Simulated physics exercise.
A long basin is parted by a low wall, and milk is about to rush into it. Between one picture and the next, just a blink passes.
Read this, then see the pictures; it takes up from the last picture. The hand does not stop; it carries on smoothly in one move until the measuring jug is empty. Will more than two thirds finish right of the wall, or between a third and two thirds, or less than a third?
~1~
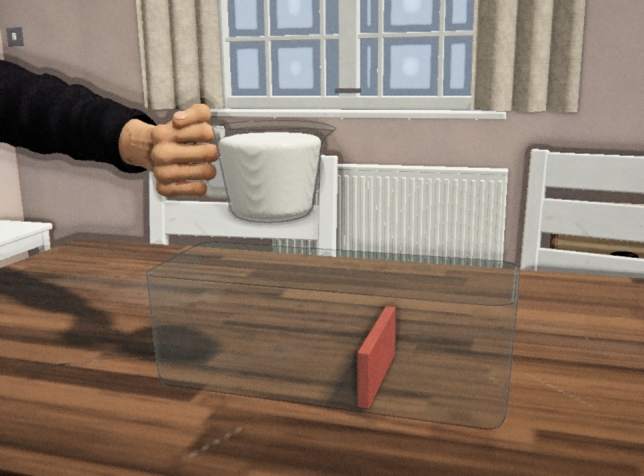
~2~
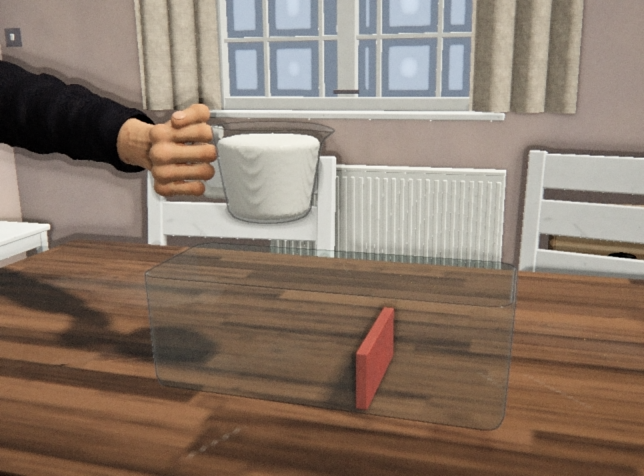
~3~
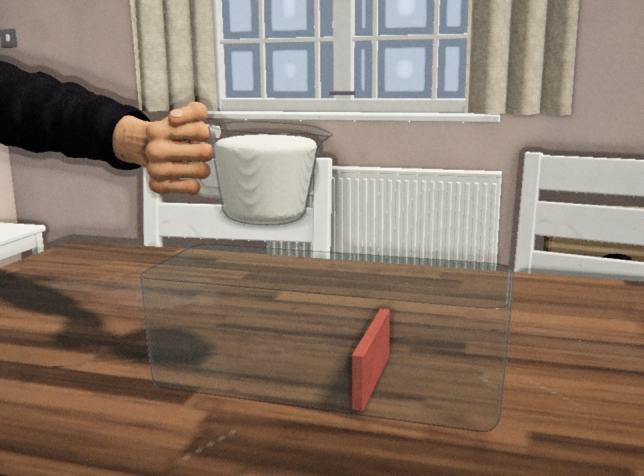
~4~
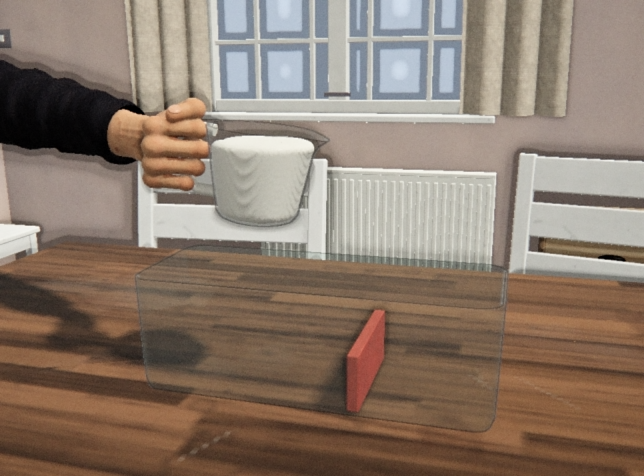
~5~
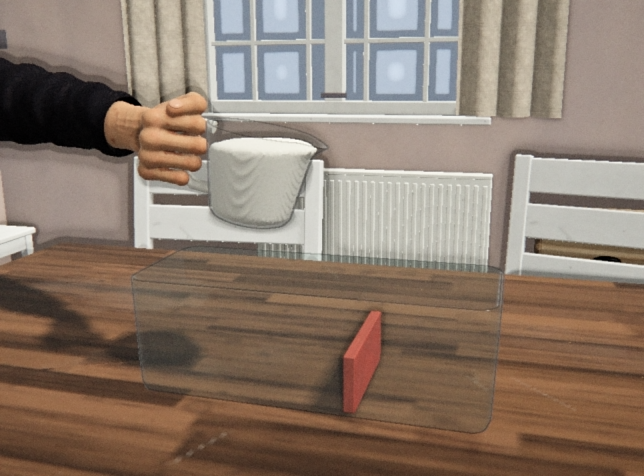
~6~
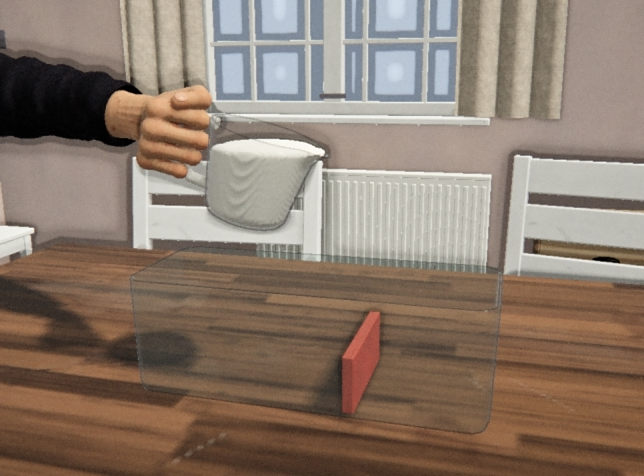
Right of the wall there will be between a third and two thirds.
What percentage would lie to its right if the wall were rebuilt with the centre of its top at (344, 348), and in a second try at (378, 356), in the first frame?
85 % and 60 %, roughly.
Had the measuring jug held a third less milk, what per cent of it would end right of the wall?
Near 30 in a hundred.
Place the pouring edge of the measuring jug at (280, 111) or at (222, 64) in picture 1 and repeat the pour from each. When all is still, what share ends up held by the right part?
Start one gives some 0 %, start two some 0 %.
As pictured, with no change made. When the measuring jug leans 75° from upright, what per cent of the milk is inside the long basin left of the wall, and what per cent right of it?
The left part holds around 0 percent, the right part 25 percent.
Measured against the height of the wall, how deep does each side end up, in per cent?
I'd put the left at about 10 and the right at about 30.
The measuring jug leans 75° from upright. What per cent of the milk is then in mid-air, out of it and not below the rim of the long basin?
Around 20 in a hundred, more or less.
A moment on, the measuring jug is tipped on its side and 52 per cent is still to pour, 2 is left of the wall and 26 right of it.
Next, the measuring jug is tipped right over and 3 per cent is still to pour, 39 is left of the wall and 55 right of it.
Then the measuring jug is tipped right over and 0 per cent is still to pour, 44 is left of the wall and 55 right of it.
Later the measuring jug is tipped right over and 0 per cent is still to pour, 44 is left of the wall and 56 right of it.
At rest 44 per cent lies left of the wall, 56 right of it and 1 outside.
